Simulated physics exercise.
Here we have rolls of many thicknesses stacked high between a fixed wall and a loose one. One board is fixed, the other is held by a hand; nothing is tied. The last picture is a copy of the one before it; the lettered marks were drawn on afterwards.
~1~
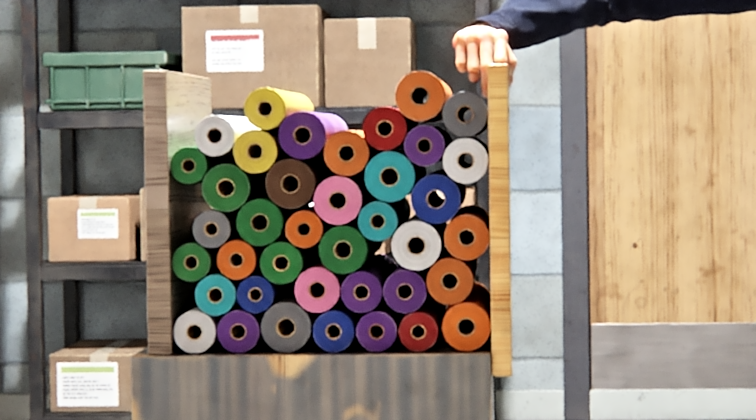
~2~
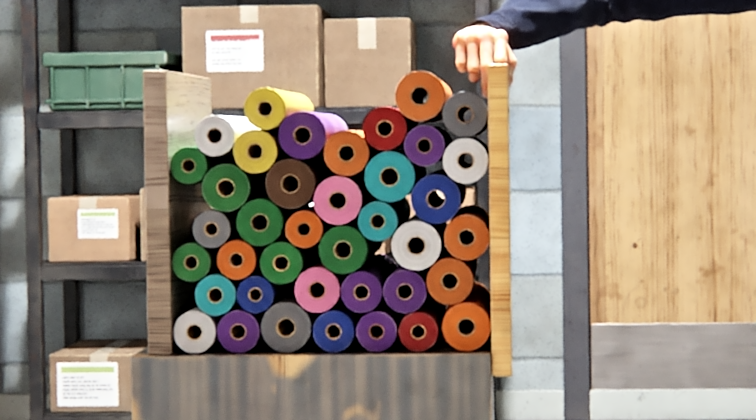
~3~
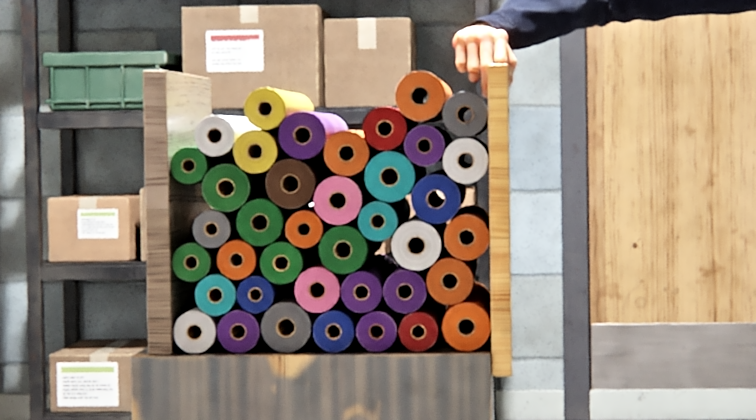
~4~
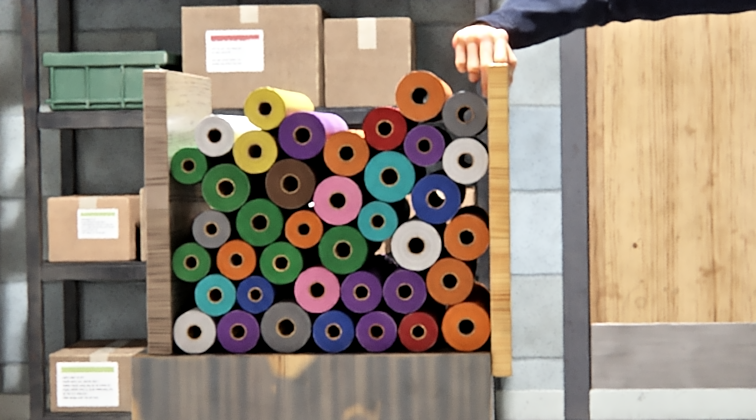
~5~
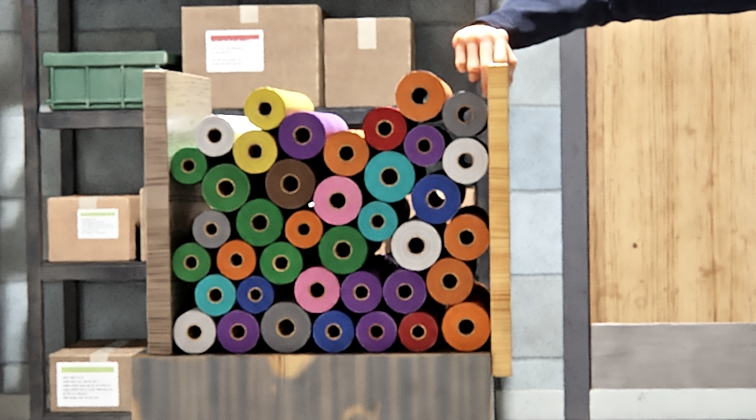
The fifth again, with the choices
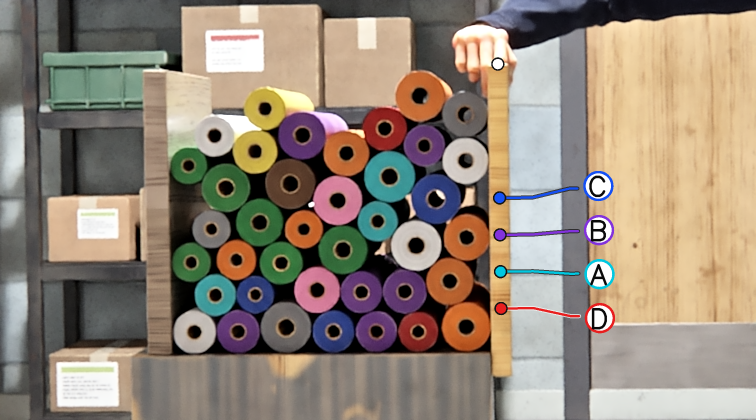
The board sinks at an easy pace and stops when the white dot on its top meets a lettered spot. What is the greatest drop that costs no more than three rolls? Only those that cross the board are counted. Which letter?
Stop at C.
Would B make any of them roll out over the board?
Yes.
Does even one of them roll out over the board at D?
At D: Yes.
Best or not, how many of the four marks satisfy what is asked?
One of them.
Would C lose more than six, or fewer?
It loses fewer than six.
On the marked copy, A at (500, 272); B at (500, 235); C at (499, 198); D at (501, 308); the white dot at (498, 64).
Following C. Soon after the start, top of the board (489, 128).
Later, top of the board (490, 197).
In the end, top of the board (490, 198), one out over the board.
As for the rest, A more than three out over the board; B more than three out over the board; D more than three out over the board.
